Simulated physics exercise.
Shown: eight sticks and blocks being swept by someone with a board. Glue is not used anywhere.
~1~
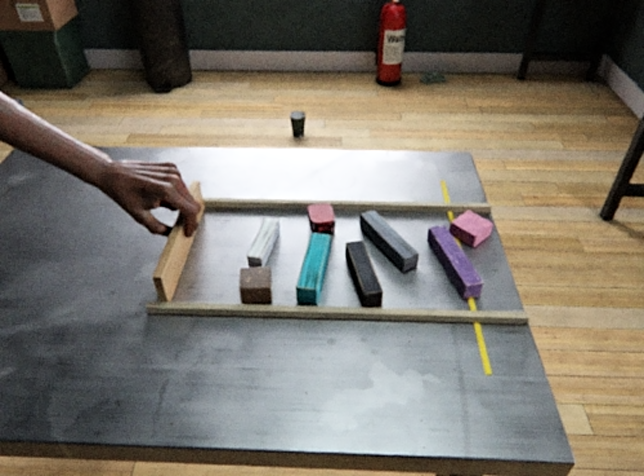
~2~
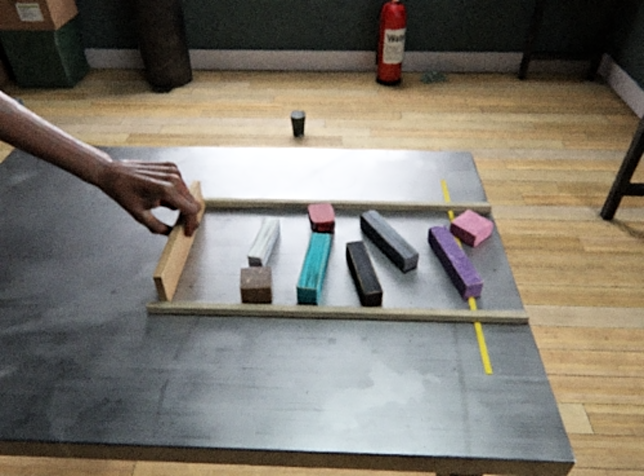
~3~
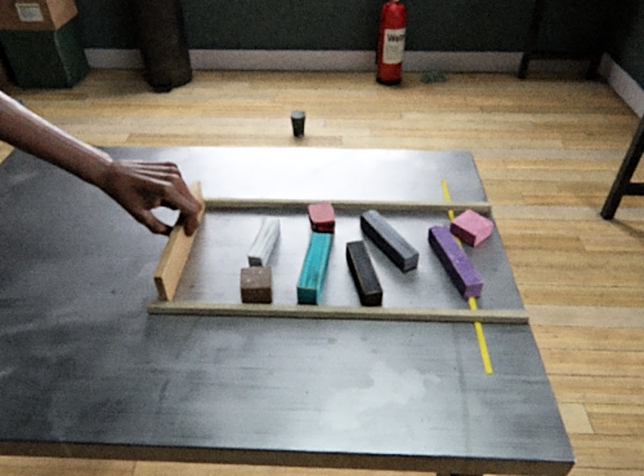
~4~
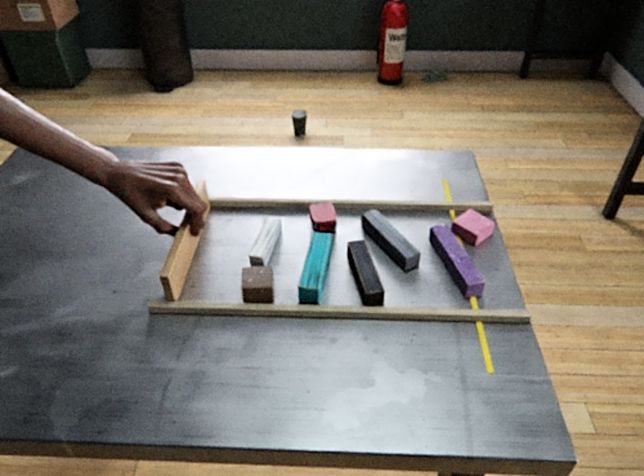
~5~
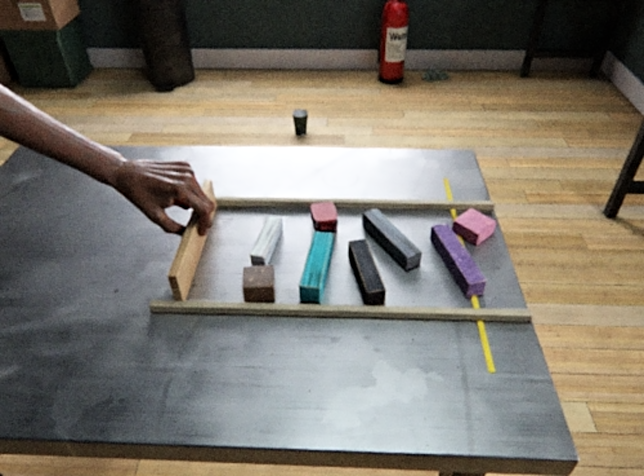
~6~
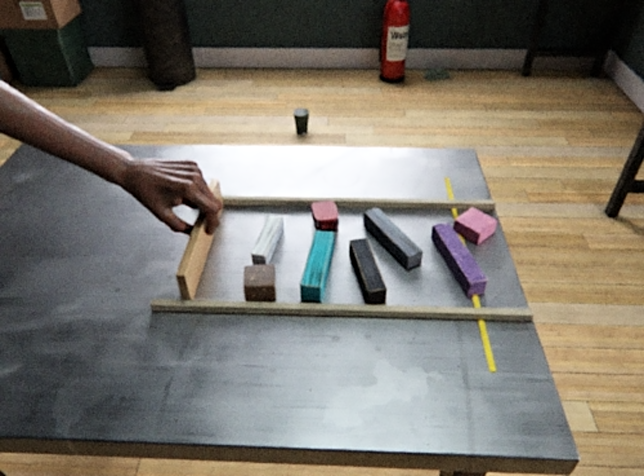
A hand reaches in from the left, gripping an upright wooden board on a dark tabletop, seen from above at an angle in a wood-floored room with a red extinguisher behind. Between two pale rails lie white, brown, red, turquoise, black, grey, purple and pink pieces, the purple one across a yellow line. The hand holds nearly still, then slides the board slightly right, while the pieces stay put.
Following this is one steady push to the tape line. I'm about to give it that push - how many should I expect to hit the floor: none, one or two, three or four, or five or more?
Expect three or four.
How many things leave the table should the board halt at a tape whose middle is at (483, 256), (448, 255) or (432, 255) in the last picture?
First 5, then 2, then 2.
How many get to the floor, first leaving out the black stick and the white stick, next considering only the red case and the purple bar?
Fallen: 2 in the first try, 2 in the other.
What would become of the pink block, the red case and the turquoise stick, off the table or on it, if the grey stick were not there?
The pink block comes off; the red case stays put; the turquoise stick stays put.
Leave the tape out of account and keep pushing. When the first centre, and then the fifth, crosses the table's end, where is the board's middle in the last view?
About (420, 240), then about (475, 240).
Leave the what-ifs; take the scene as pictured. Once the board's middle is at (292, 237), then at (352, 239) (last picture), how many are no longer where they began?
At the first spot 3, then 6.
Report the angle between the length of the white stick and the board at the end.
Close to 0°.
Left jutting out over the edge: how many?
The tally is 1.
Soon after, none off yet; pink block at rest near (475, 225); purple bar at rest near (457, 257); grey stick at rest near (392, 237).
Then, none off yet; pink block moving near (479, 224); purple bar moved a little near (476, 256); grey stick moved about its own width near (442, 233).
At rest, the number that fall off is three or four; fallen, black stick, grey stick, purple bar and pink block.
